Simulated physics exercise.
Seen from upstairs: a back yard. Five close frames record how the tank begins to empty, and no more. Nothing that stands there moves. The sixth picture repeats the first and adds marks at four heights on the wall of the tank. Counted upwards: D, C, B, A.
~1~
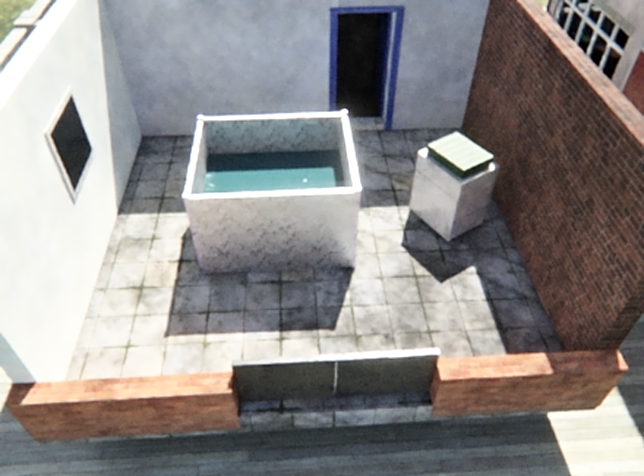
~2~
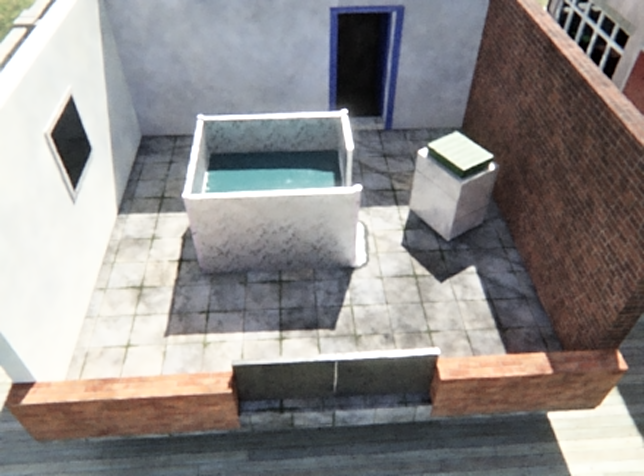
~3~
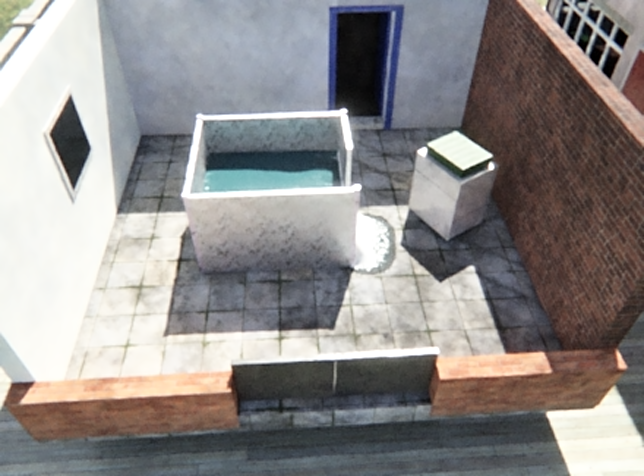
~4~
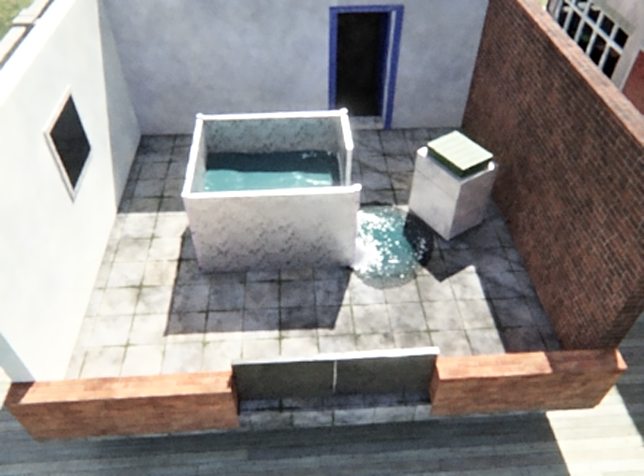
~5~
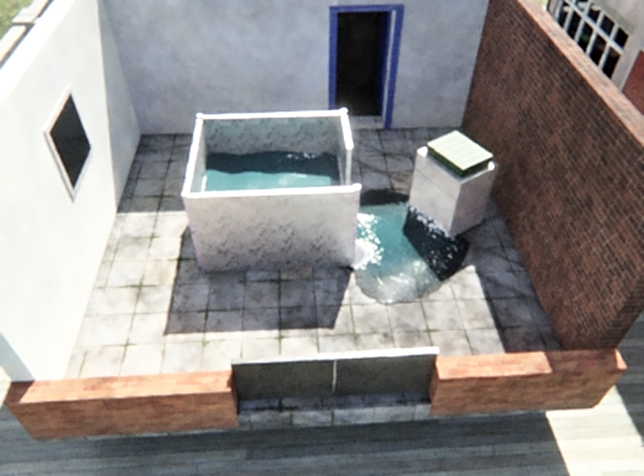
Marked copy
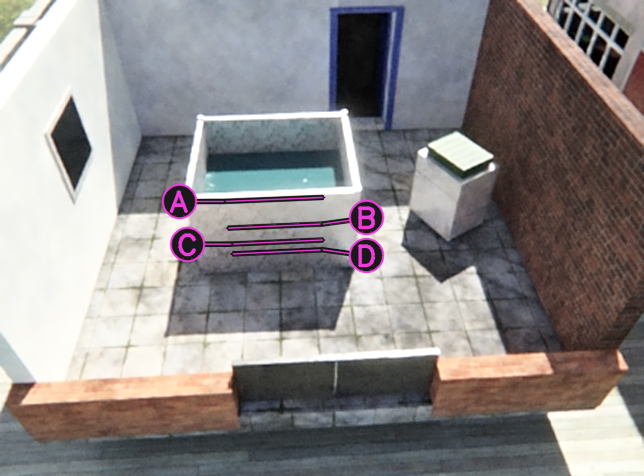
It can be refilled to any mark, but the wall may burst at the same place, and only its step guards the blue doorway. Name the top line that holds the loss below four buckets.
Line B just does it.
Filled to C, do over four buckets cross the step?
No, not at all.
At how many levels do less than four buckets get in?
Three of the four.
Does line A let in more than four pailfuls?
Yes, that goes wrong.
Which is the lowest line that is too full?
The answer is A.
On the marked copy, A at (273, 199); B at (275, 226); C at (277, 242); D at (277, 251); from the bottom up D, C, B, A.
With A, about 10 bucketfuls get in.
With B, a splash gets over, under a bucket.
With C, nothing gets over.
With D, nothing gets over.
